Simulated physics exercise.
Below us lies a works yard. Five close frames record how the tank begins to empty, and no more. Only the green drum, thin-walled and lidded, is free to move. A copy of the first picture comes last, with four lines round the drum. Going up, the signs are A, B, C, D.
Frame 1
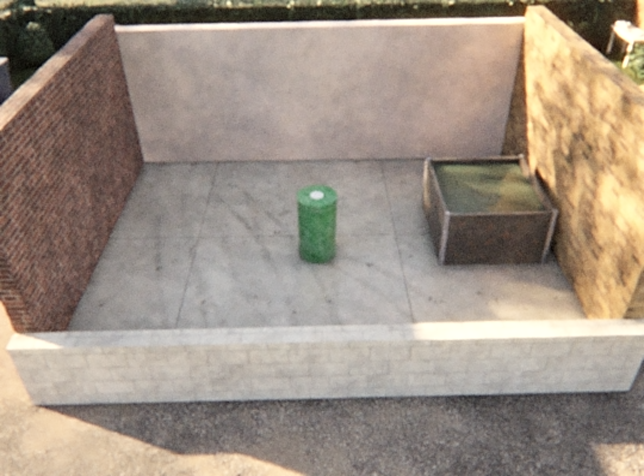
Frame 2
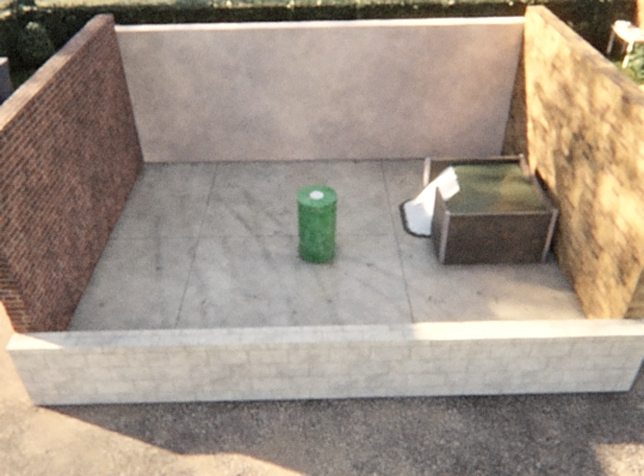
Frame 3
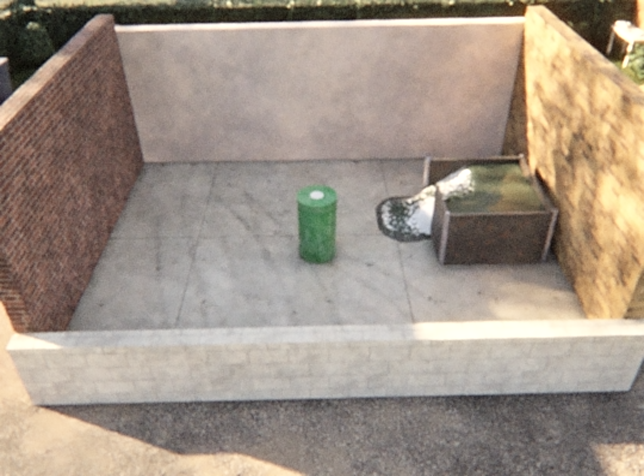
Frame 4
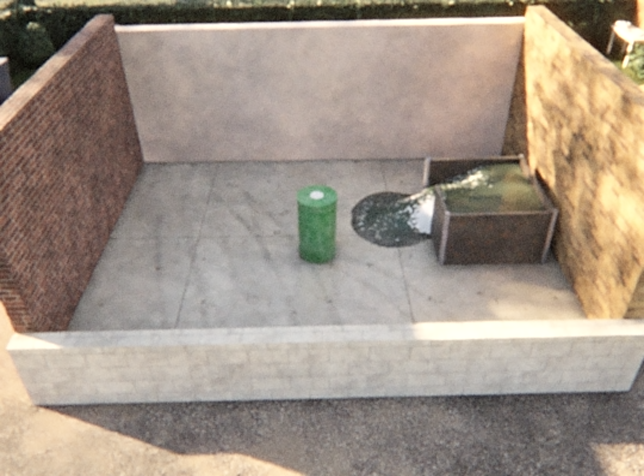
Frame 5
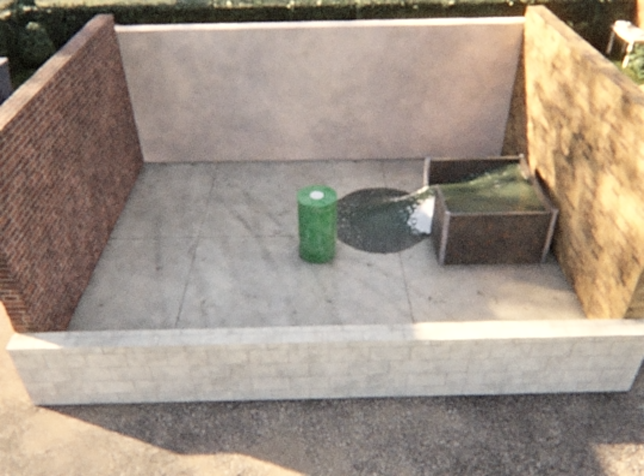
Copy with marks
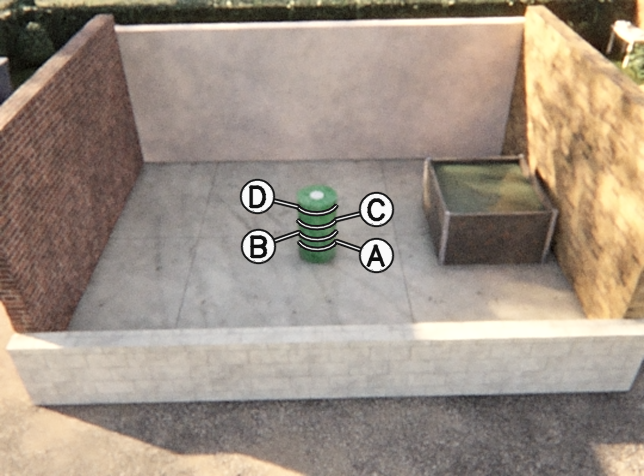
Water pours from the tank's left side and spreads across the yard toward the still green drum.
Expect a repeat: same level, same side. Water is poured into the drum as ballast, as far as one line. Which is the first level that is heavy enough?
Level A just does it.
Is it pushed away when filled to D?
No.
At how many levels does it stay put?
All four.
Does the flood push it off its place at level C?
No.
On the marked copy, A at (317, 249); B at (317, 239); C at (317, 227); D at (317, 213); from the bottom up A, B, C, D.
Choosing A, it does not move.
Choosing B, it does not move.
Choosing C, it does not move.
Choosing D, it does not move.
